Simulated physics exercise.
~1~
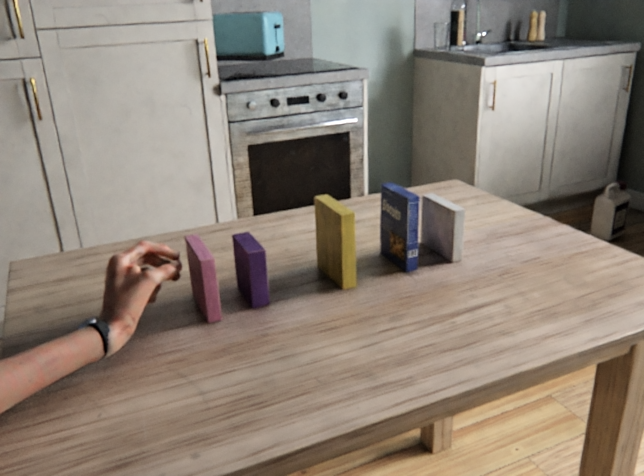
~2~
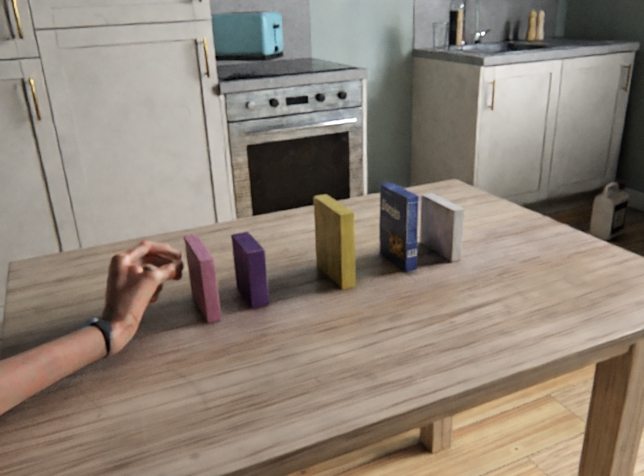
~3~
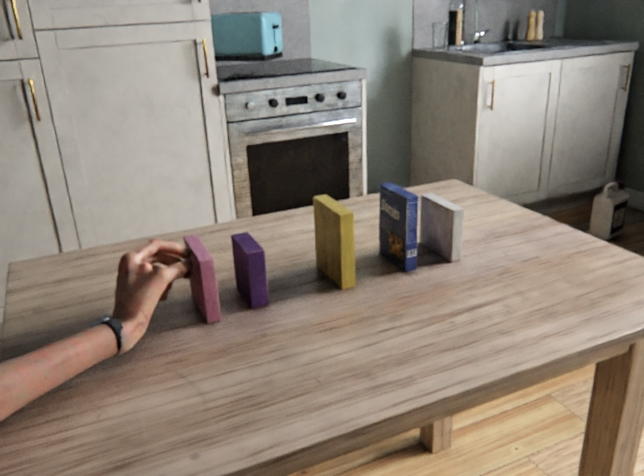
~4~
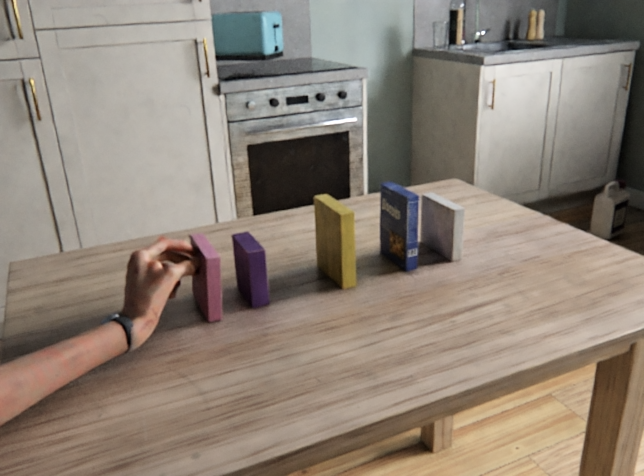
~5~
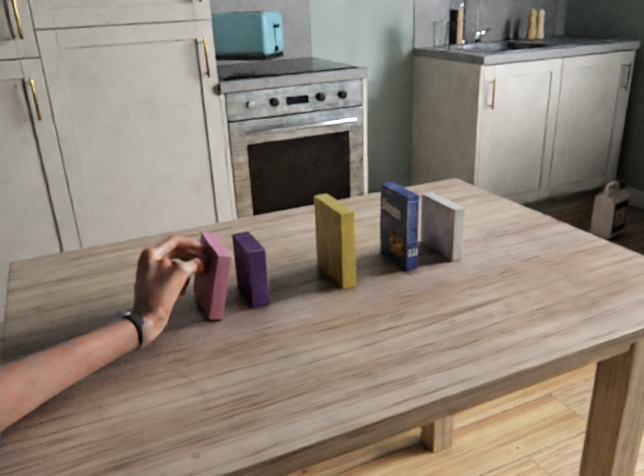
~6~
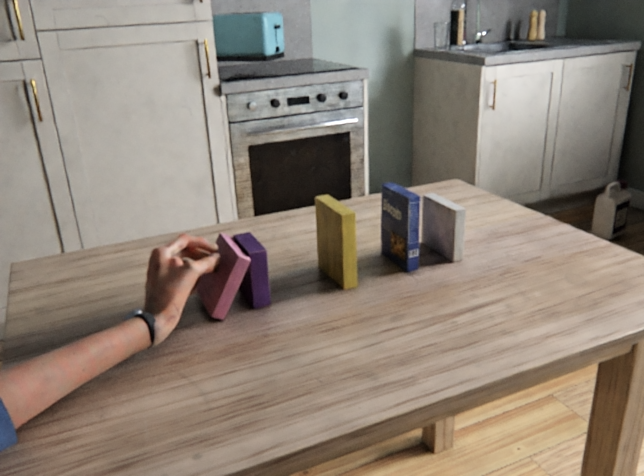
The video shows five upright blocks and boxes standing in a row on a wooden kitchen table. A hand at the left reaches to the pink block and pushes its top rightward, tilting it toward the purple block.
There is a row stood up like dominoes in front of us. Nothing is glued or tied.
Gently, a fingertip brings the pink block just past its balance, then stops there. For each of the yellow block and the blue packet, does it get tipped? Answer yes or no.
Yellow block - no; blue packet - no.
Then, 0.20 s on from there, pink block 32° over.
Then, 0.60 s on from there, yellow block resting near (336, 241); blue packet resting near (400, 227).
In the end, all 3 unmoved. At the end, from the last picture's camera, yellow block near (336, 241), blue packet near (400, 227).
